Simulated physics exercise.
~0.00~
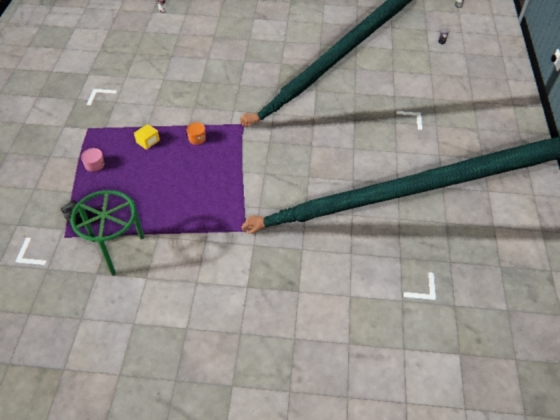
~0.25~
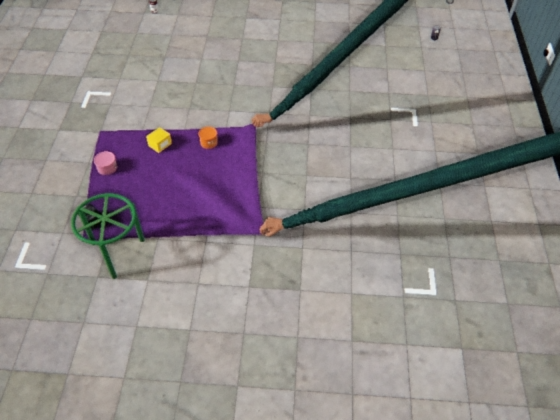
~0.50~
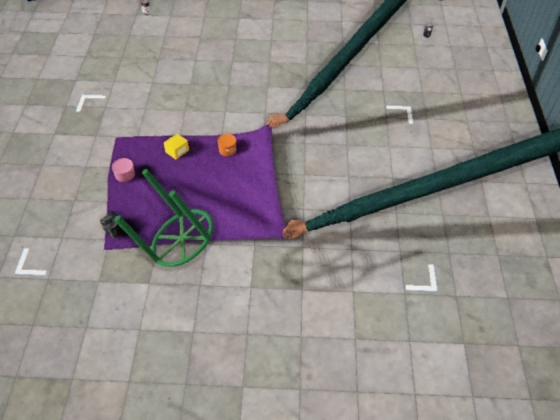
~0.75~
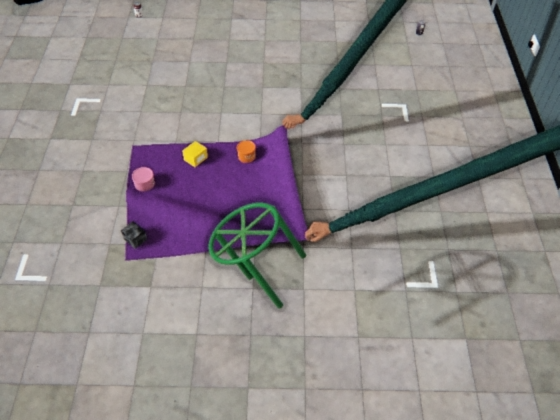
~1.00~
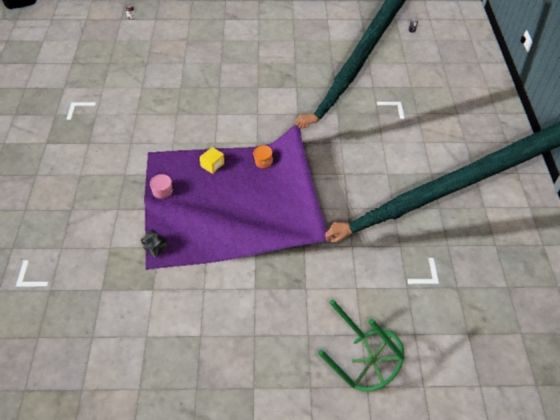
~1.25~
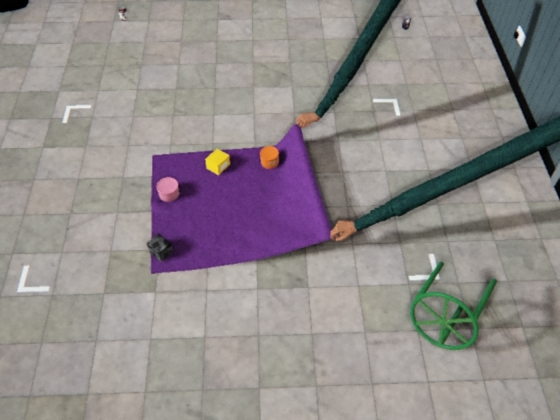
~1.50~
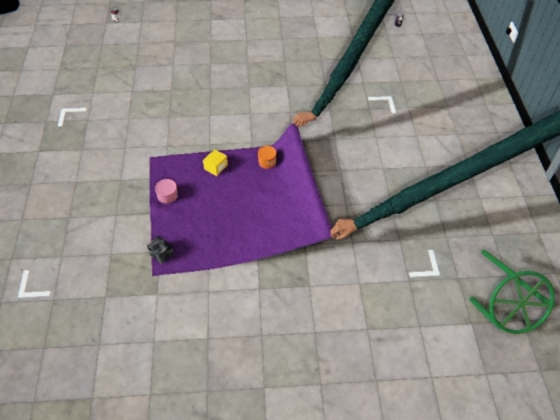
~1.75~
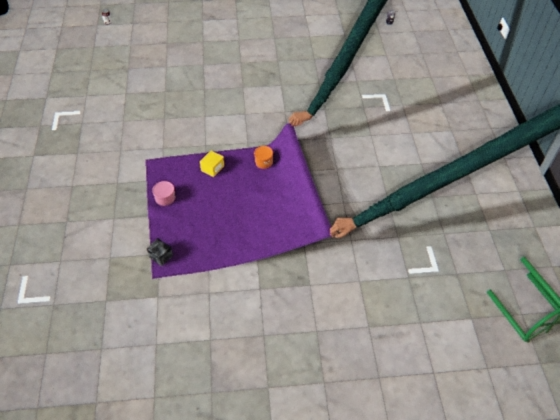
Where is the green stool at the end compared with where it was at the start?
At the start the green stool is at the lower left corner of the purple mat. By the end it is off the mat, far over to the right and a little lower, on the bare floor at the right edge of the view.
